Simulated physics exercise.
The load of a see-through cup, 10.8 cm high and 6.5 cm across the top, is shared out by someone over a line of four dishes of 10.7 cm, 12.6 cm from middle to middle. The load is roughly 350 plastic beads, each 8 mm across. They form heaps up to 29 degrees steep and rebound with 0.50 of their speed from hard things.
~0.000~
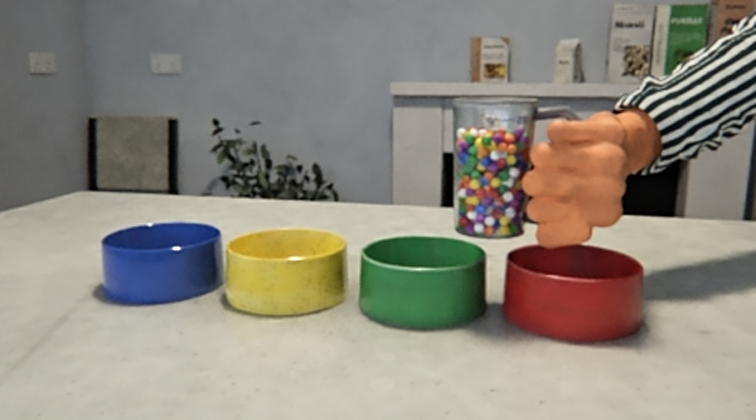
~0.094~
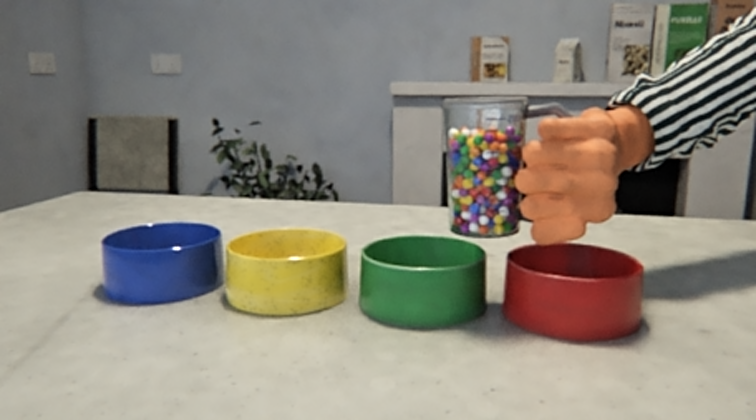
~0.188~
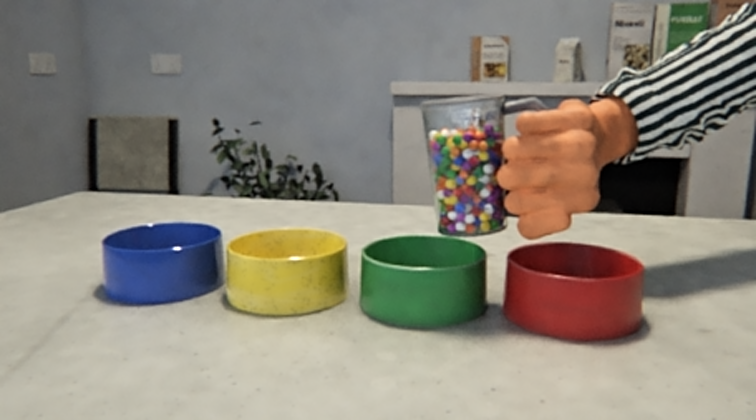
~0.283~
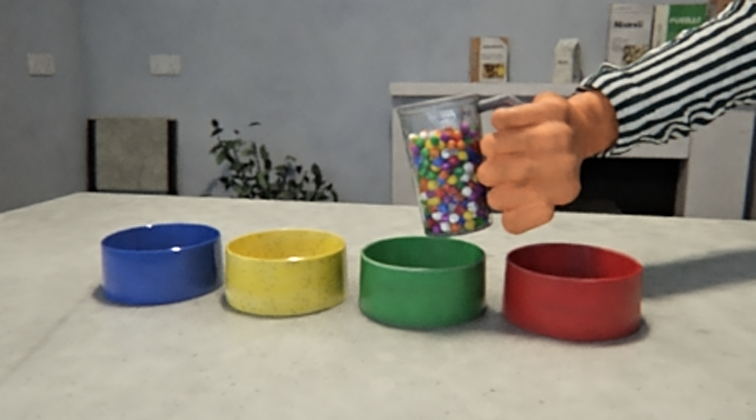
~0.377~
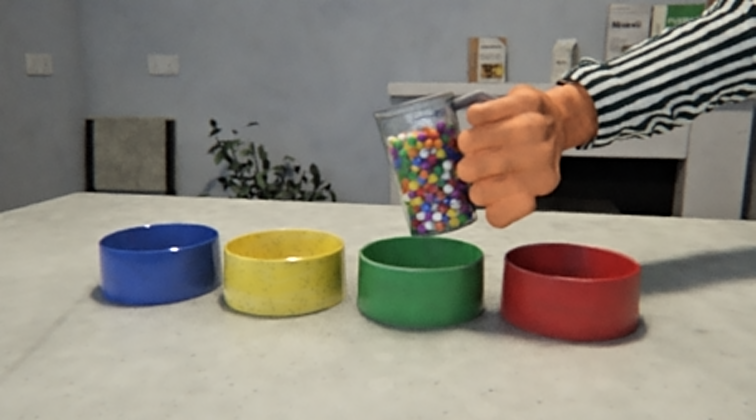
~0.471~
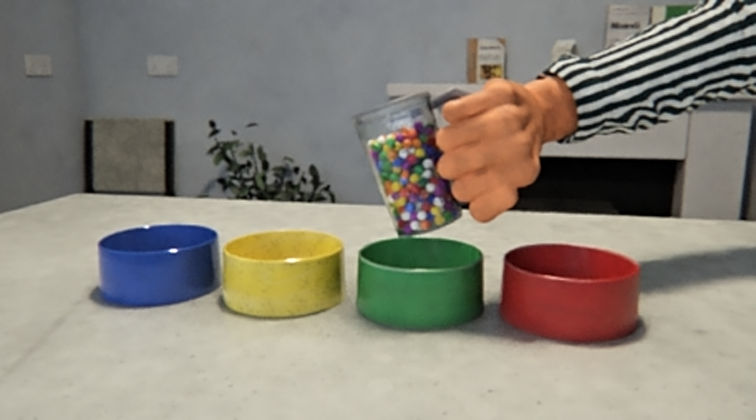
A hand in a striped sleeve holds a clear cup of multicoloured beads upright above a table, near a red dish at the right of a row with green, yellow and blue ones. It moves the cup left over the green dish, steadily tilting it leftward, the beads still inside.
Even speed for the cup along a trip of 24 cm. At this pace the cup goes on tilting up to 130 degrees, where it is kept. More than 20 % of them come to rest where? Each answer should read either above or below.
Red - below, blue - above, green - below, yellow - below, counter - below.
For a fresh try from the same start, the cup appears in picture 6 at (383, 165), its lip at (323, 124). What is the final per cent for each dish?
In the end red holds 0, blue holds 100, green holds 0, yellow holds 0.
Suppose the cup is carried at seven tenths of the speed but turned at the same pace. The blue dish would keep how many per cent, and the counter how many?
Blue: 100; counter: 0.
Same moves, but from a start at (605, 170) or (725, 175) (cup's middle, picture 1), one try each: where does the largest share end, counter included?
The winner: Yellow; counter.
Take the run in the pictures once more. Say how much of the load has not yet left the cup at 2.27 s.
I'd estimate some 85 per cent of the load.
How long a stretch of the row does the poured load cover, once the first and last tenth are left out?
Length: Approx. 6 cm.
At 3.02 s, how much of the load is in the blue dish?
Roughly 100 %.
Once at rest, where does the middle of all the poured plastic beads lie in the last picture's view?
In the last view, approximately (161, 264).
After 1.55 s, tilt 70 degrees; cup holds 100 %.
After 2.27 s, tilt 104 degrees; cup holds 85 %, blue 15 %.
After 3.02 s, tilt 130 degrees; cup holds 0 %, blue 100 %.
By 3.3 s all is still; red 0 %, blue 100 %, green 0 %, yellow 0 %, counter 0 %.
